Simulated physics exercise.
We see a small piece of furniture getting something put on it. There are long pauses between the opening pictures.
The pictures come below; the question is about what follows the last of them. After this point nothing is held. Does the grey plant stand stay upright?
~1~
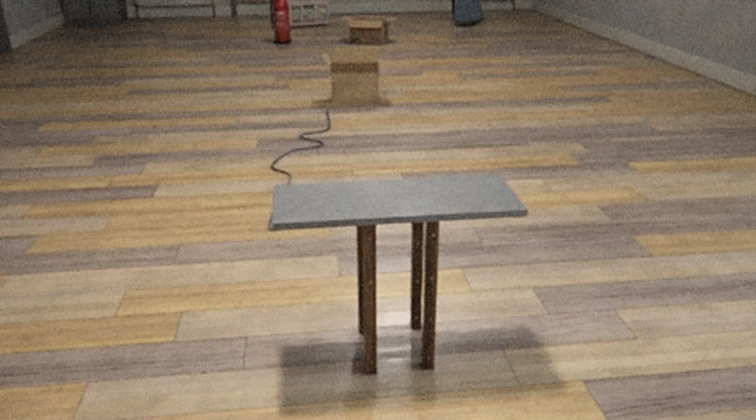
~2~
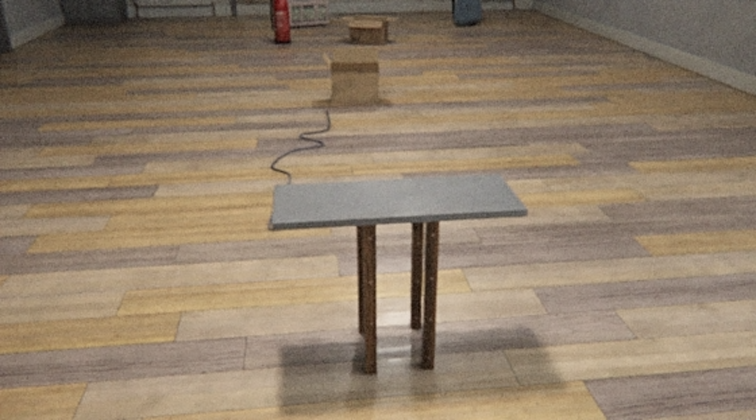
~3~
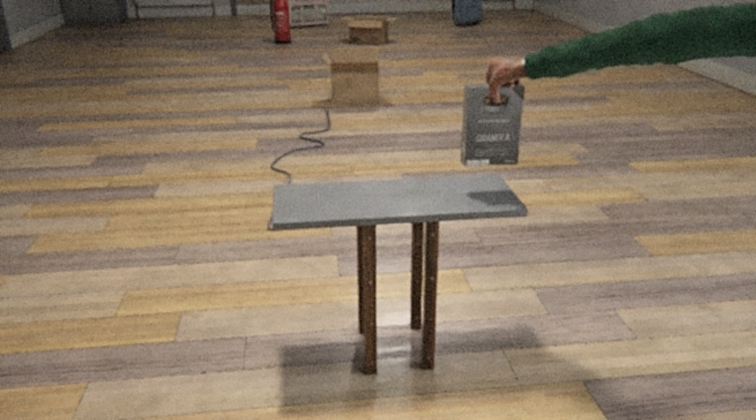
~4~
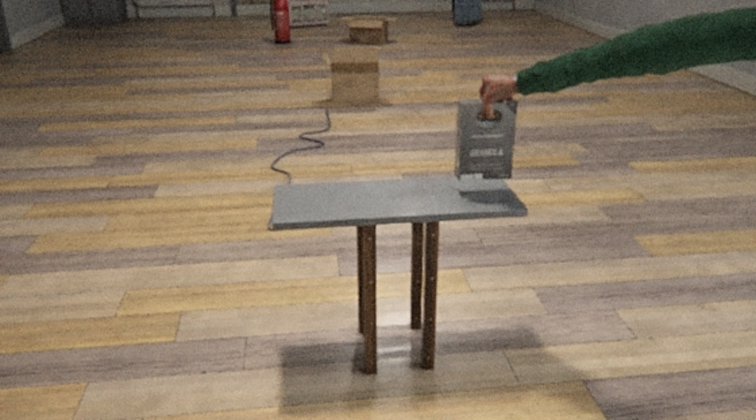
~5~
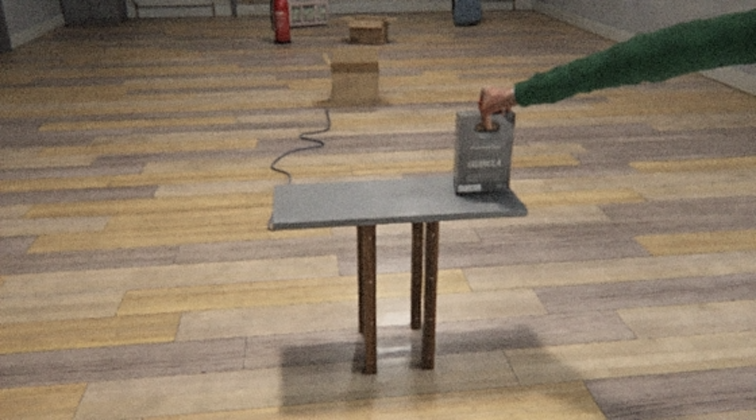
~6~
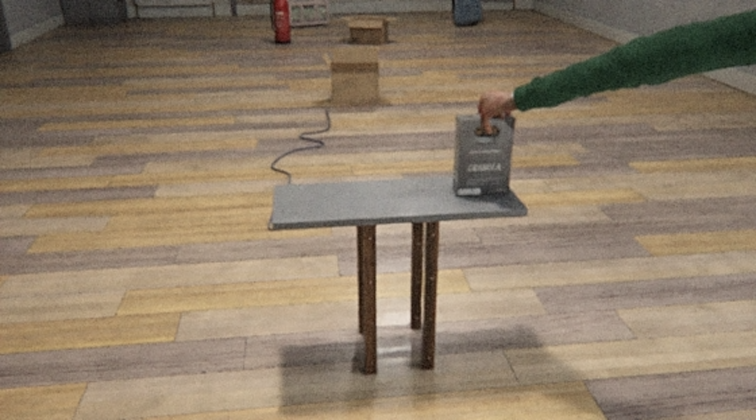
Yes, it stays upright.
Then, 0.40 s past the last view, grey plant stand at rest near (395, 200).
Finally, the grey plant stand stays flat on its feet, near (395, 200).
